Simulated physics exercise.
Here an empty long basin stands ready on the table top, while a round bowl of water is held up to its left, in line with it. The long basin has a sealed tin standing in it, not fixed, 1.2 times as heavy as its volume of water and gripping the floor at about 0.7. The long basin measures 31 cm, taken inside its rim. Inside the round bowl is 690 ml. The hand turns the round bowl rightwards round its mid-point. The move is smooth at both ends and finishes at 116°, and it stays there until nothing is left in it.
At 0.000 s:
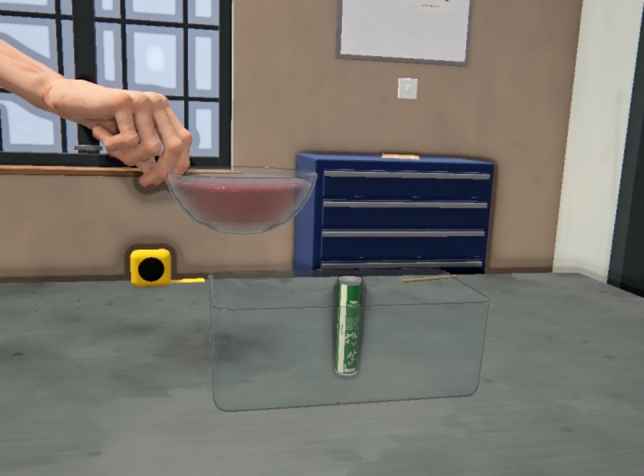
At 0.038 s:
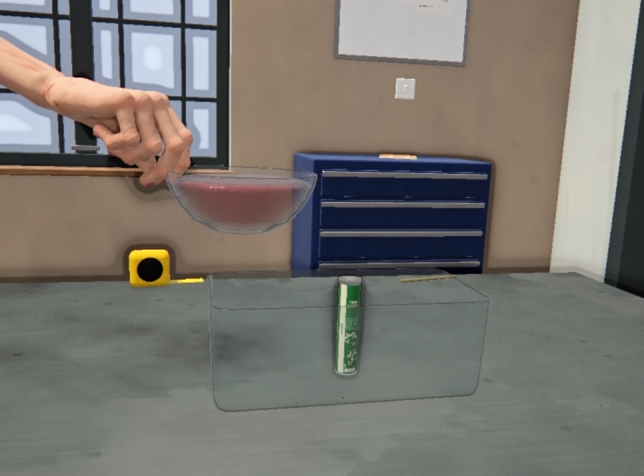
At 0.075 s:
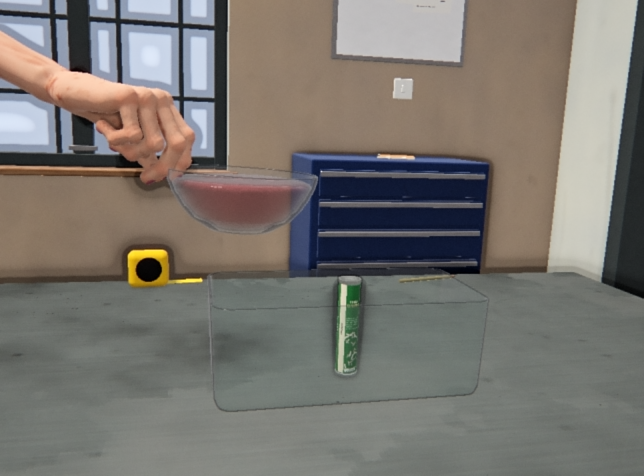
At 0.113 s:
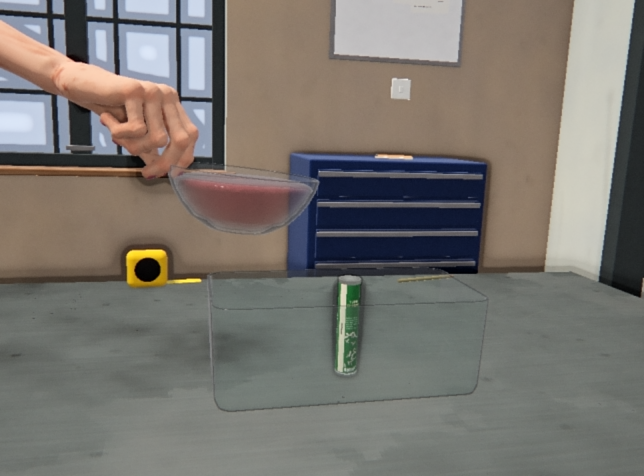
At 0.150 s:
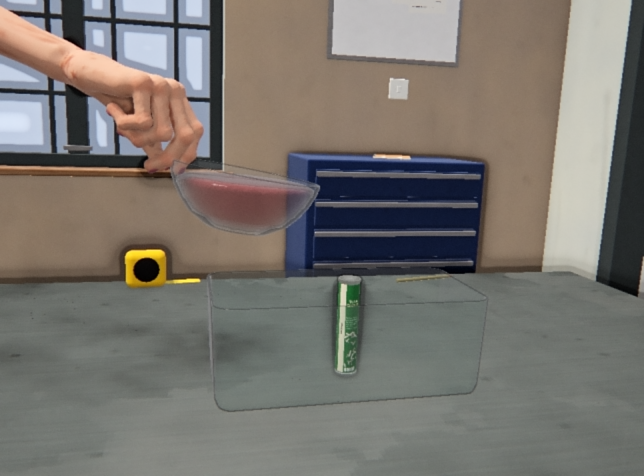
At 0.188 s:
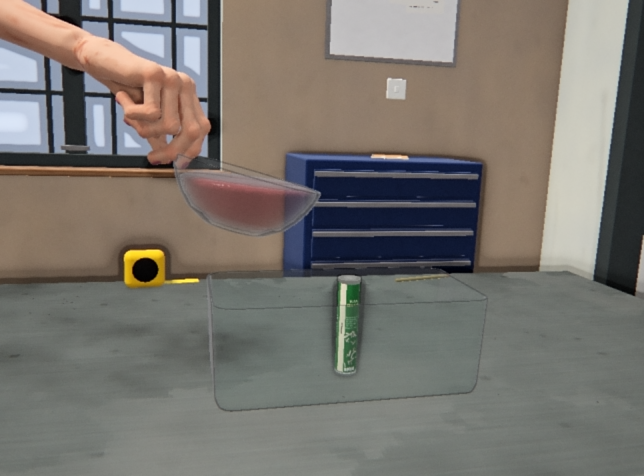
A hand held a clear round bowl of reddish liquid above a table and slowly tilted it a little to the right, while an empty see-through basin and a green tin stayed still below.
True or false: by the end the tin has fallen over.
False.
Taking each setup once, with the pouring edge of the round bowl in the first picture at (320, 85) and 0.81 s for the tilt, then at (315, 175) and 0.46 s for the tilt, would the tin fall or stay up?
Try 1: Still standing; try 2: Tipped over.
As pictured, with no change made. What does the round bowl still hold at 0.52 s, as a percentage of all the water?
14 %.
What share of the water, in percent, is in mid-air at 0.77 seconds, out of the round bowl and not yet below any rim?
Near 1 percent.
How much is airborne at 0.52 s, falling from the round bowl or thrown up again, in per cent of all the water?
Near 32 per cent at that moment.
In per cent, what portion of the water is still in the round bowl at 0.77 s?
0 in a hundred, give or take.
By 0.52 s the tilt is 84° and 13 per cent is still to pour; the tin stands where it began.
By 0.77 s the tilt is 115° and 0 per cent is still to pour; the tin stands where it began.
By 1.03 s the tilt is 116° and 0 per cent is still to pour; the tin stands where it began.
By 1.31 s the tilt is 116° and 0 per cent is still to pour; the tin stands where it began.
At rest the tin stands where it began.
